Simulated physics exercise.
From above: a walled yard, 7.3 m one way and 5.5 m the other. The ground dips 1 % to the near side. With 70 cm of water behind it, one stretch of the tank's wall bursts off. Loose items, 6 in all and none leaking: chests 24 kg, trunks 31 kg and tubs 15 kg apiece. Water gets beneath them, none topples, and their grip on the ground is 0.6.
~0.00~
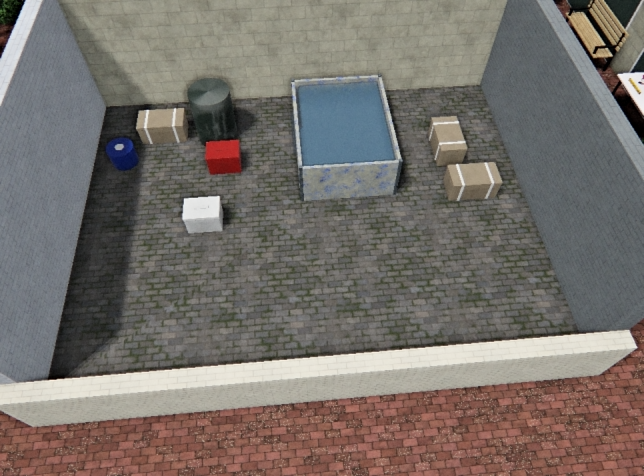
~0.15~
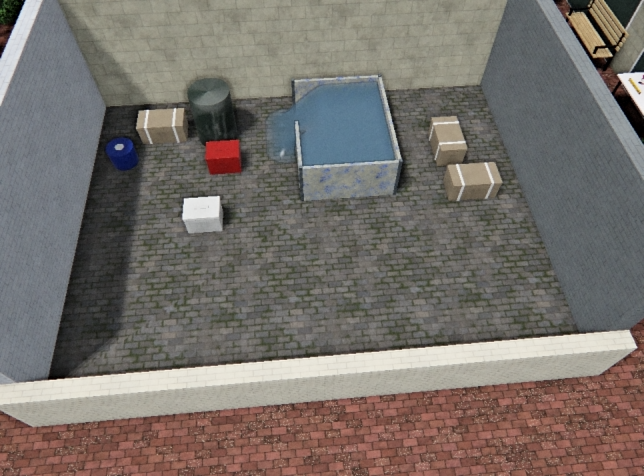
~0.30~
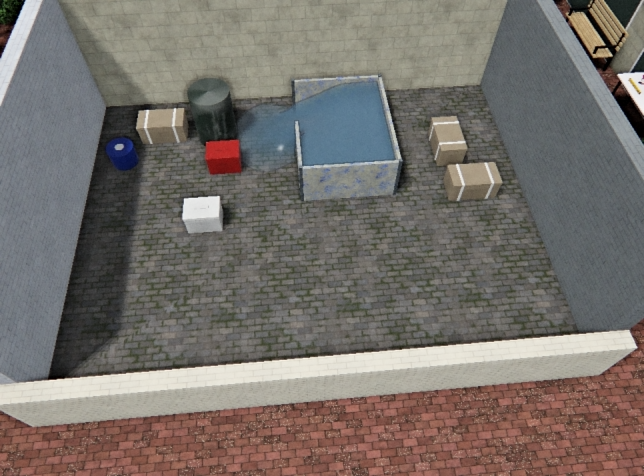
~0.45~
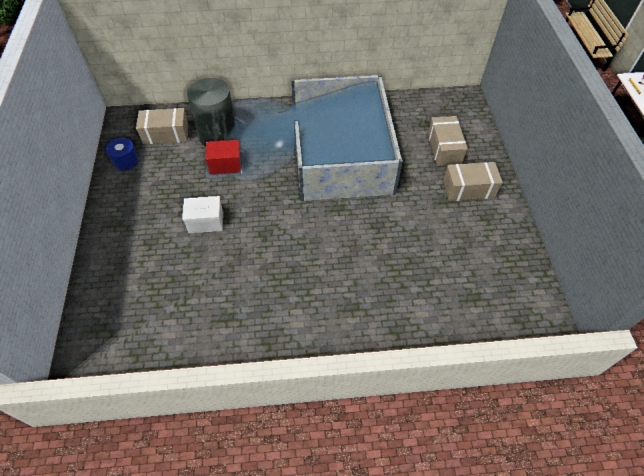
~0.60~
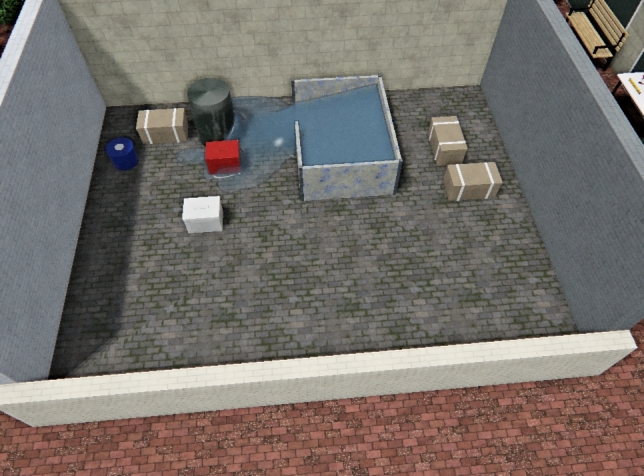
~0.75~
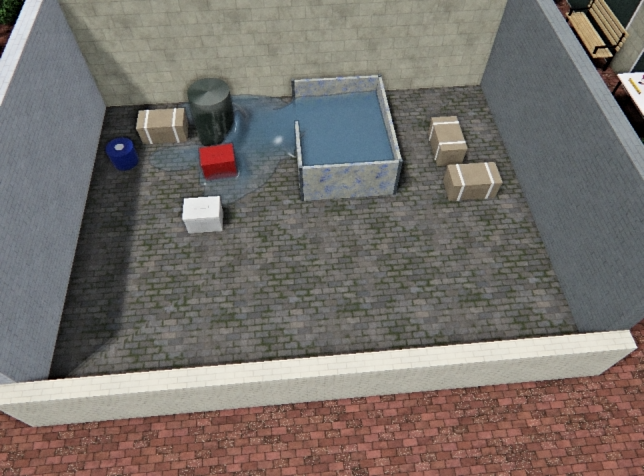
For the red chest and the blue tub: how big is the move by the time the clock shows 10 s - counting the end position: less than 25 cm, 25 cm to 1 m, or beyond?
Red chest travels far; blue tub gets carried off.
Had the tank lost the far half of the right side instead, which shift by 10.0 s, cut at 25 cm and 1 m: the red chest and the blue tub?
Then the red chest stays put, the blue tub stays put.
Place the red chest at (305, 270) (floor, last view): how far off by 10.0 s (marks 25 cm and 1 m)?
It stays put.
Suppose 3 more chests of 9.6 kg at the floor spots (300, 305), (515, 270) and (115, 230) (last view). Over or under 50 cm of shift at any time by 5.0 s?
In that order: Under, short of it, past it.
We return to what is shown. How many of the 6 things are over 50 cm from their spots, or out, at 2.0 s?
I count 2.
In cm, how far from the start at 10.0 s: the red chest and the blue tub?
Roughly 300 and 500 cm.
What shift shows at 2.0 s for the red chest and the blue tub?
Roughly 200 and 5 cm by then.
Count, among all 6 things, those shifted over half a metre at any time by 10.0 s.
4 of them.
After 2.0 s the red chest is near (151, 222), 1.8 m from its start, aground; the blue tub is near (118, 148), 0.0 m from its start, aground; 0 afloat.
After 4.5 s the red chest is near (109, 343), 3.6 m from its start, afloat; the blue tub is near (94, 274), 2.5 m from its start, afloat; 3 afloat.
After 7.0 s the red chest is near (258, 308), 3.0 m from its start, aground; the blue tub is near (112, 365), 3.9 m from its start, afloat; 2 afloat.
After 10.0 s the red chest is near (282, 303), 3.1 m from its start, aground; the blue tub is near (339, 328), 4.9 m from its start, aground; 1 afloat.
